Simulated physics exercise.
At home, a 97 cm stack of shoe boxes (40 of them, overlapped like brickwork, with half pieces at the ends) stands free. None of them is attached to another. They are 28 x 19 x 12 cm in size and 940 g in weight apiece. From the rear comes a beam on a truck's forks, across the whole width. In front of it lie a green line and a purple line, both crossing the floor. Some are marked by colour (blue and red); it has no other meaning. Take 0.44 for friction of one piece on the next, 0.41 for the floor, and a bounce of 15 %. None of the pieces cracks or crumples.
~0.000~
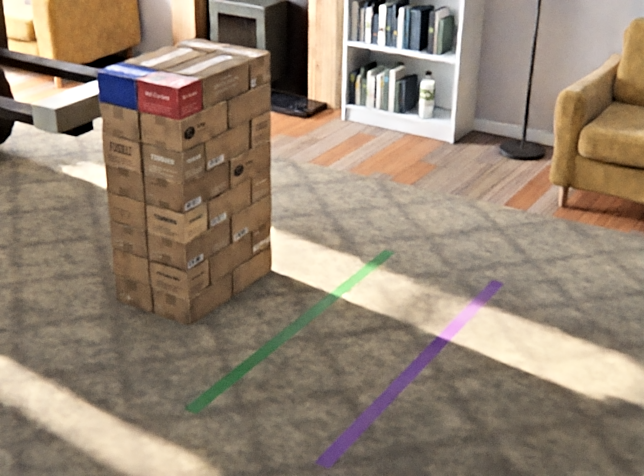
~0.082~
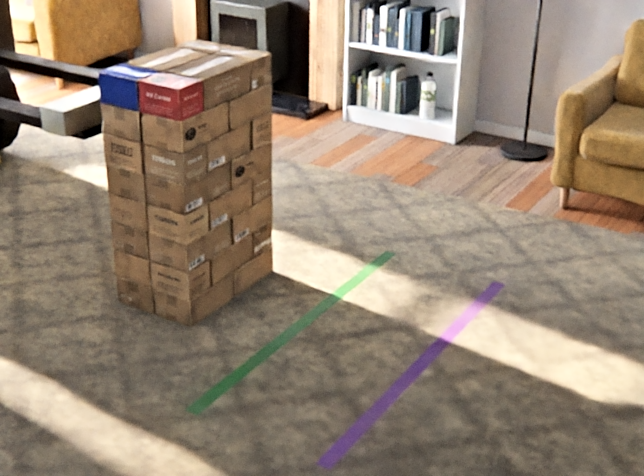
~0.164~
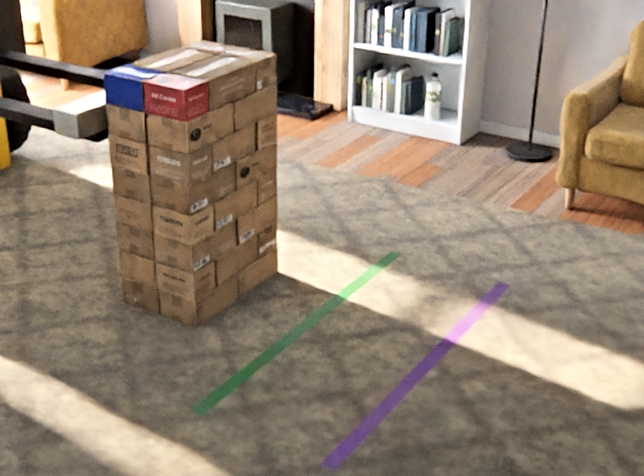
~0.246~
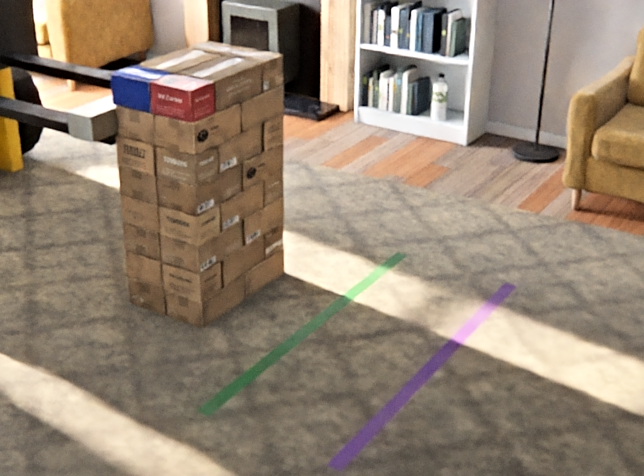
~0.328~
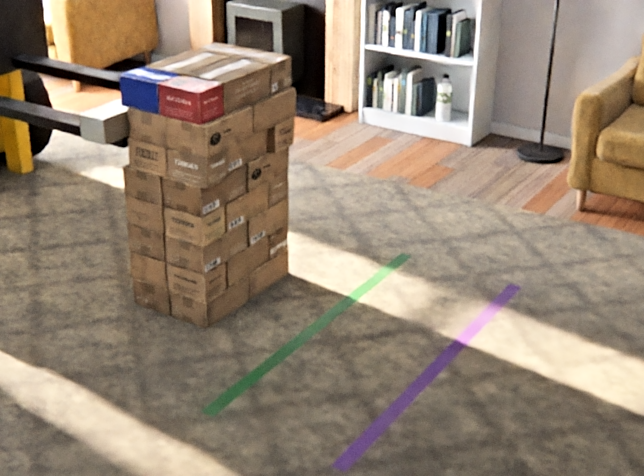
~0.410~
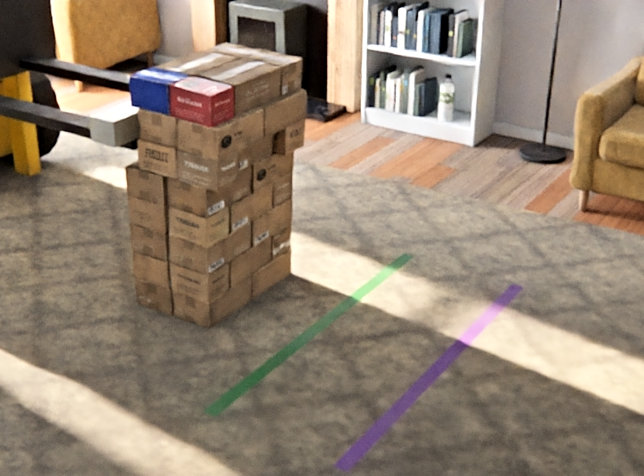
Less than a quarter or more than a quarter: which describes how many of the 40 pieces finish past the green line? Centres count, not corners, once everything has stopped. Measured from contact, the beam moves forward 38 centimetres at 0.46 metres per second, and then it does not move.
Finishing past the green line: More than a quarter.
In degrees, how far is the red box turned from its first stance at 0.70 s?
Around 15° from its start.
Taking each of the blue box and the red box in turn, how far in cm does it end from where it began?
Net displacement (cm, approx.): Blue = 105; red = 270.
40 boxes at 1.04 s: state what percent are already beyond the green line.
By then 25 %.
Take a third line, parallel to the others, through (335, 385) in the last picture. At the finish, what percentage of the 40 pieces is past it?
Roughly 30%.
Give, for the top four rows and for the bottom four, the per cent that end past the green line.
Top share 70 per cent; bottom share 20 per cent.
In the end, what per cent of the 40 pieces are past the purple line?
It works out to about 20 per cent.
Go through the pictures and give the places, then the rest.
In the first picture (pixels give the middle of a visible side; the camera pans a little), beam (46, 119) 10 cm from the stack; purple line, near end, (381, 404); green line, near end, (256, 358); red box (157, 100); blue box (116, 91); none has stirred.
In the second picture, beam (55, 122) 6 cm from the stack; blue box (118, 92).
In the third picture, beam (68, 125) 26 mm from the stack; blue box (123, 93).
In the fourth picture, beam (82, 128) 12 mm in; blue box (130, 94); movement in 2 of them.
In the fifth picture, beam (94, 130) 50 mm in; red box (179, 105) 21 mm from its place; blue box (138, 95) 21 mm from its place; movement in 14 of them.
In the sixth picture, beam (104, 132) 9 cm in; purple line, near end, (400, 408); green line, near end, (275, 362); red box (190, 106) 6 cm from its place; blue box (148, 96) 58 mm from its place; movement in 20 of them.
After 0.70 s, none of the 40 boxes past the green line, 27 disturbed; red box 15° from how it stood; blue box 9° from how it stood.
After 1.04 s, 10 of the 40 boxes past the green line; red box 48° from how it stood, 24 cm lower; blue box 42° from how it stood, 6 cm lower.
After 1.50 s, 20 of the 40 boxes past the green line; blue box upside down; red box 32° from how it stood, 77 cm lower.
In the end (2.4 s), 18 of the 40 boxes past the green line; red box upside down; blue box on its side. That is 45 per cent. From the last view, middles, blue box near (259, 352).
